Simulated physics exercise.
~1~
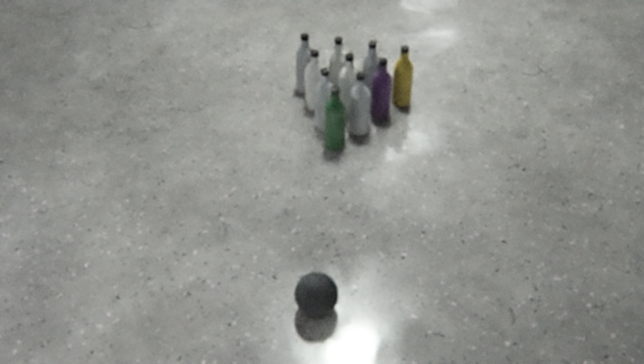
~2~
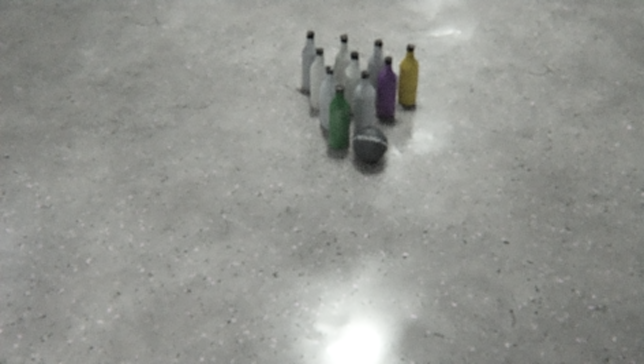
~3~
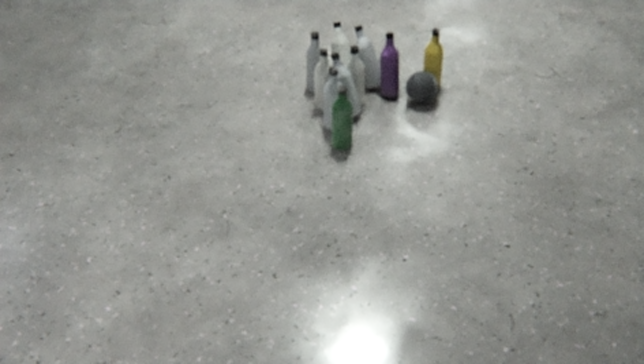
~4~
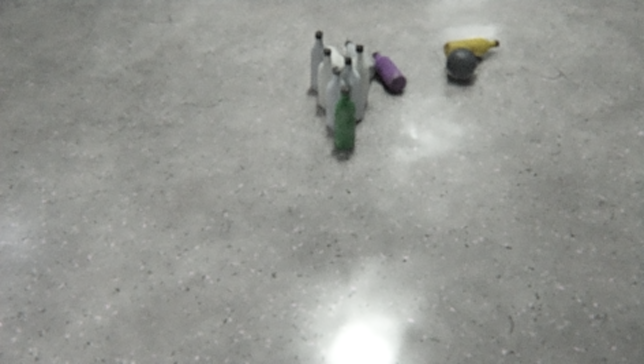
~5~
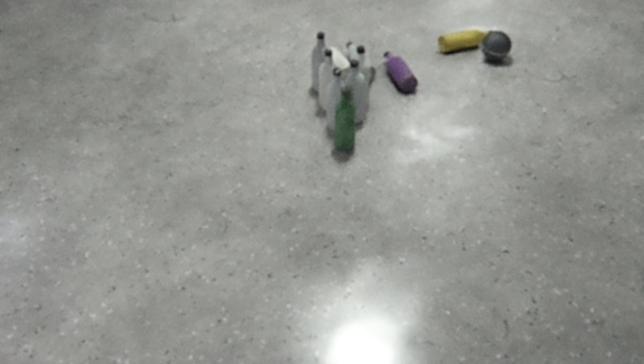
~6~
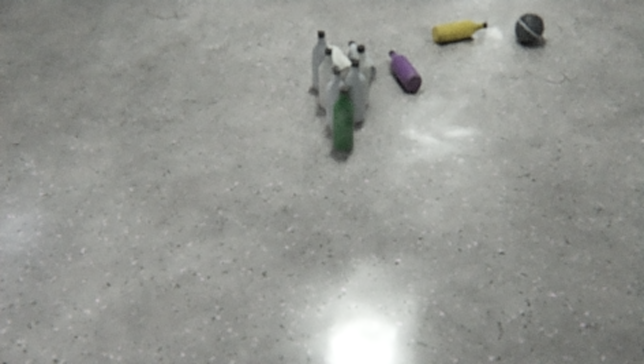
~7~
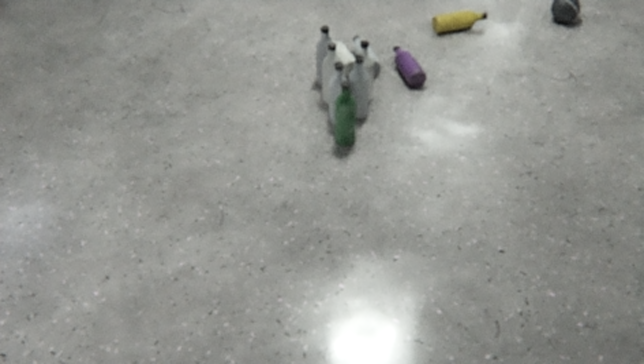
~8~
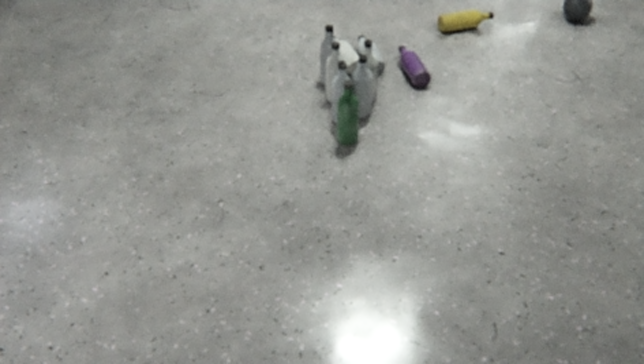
On a speckled grey floor, a dark ball rolled past the green bottle into the right side of a wedge of bottles, toppling the purple one, the yellow one and a couple of others, then rolled away toward the upper right while the green bottle stayed standing.
